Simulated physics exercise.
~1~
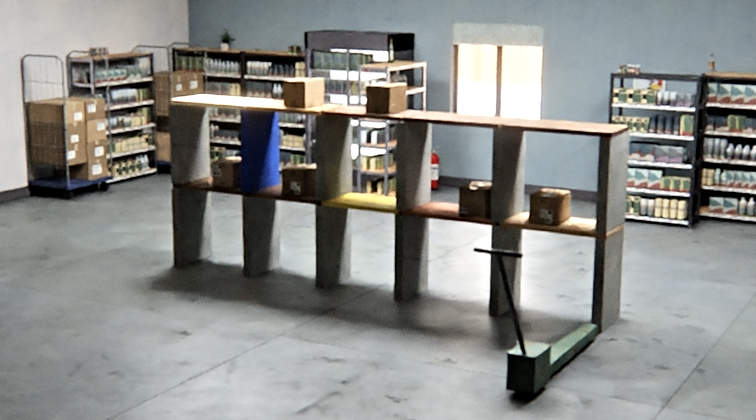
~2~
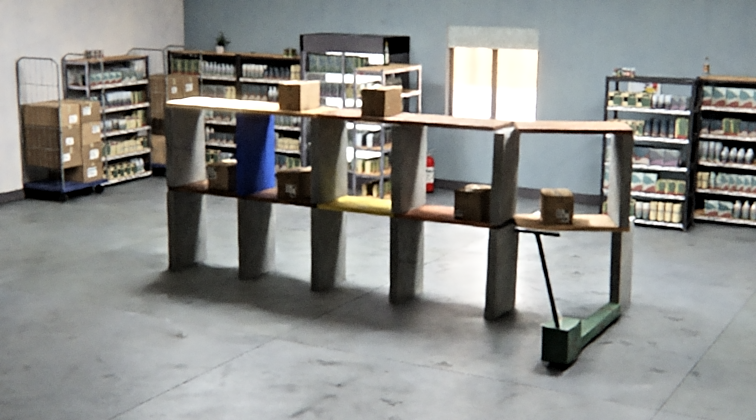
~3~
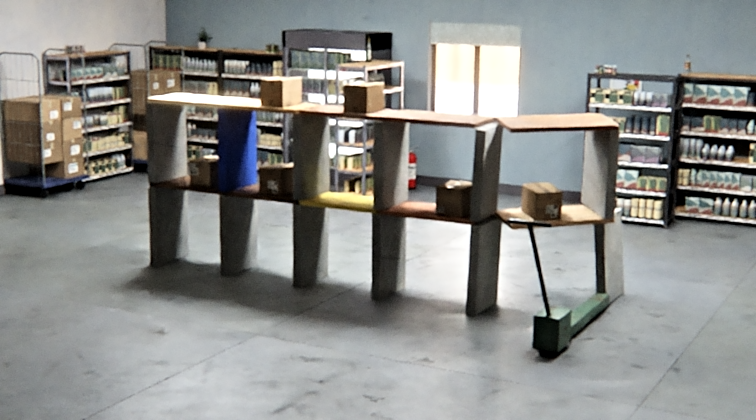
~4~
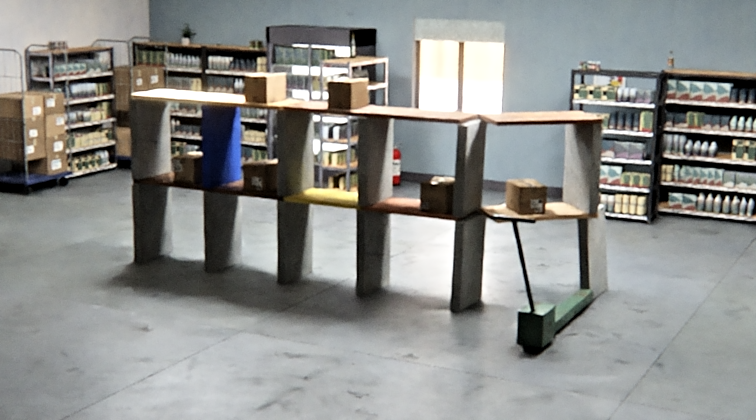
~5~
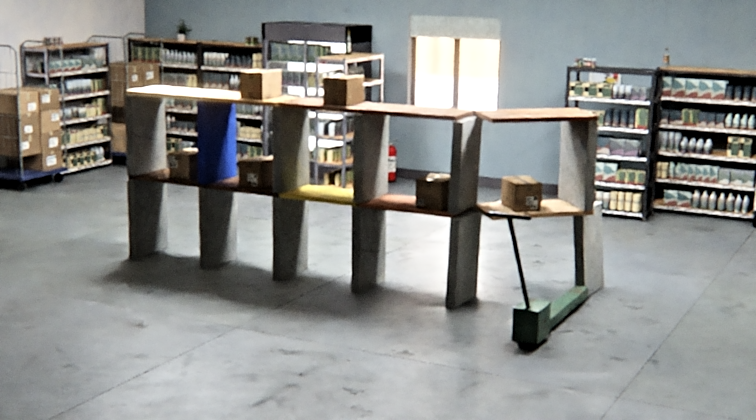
A green floor jack shoves the right end upright askew, but the loaded shelves stay standing.
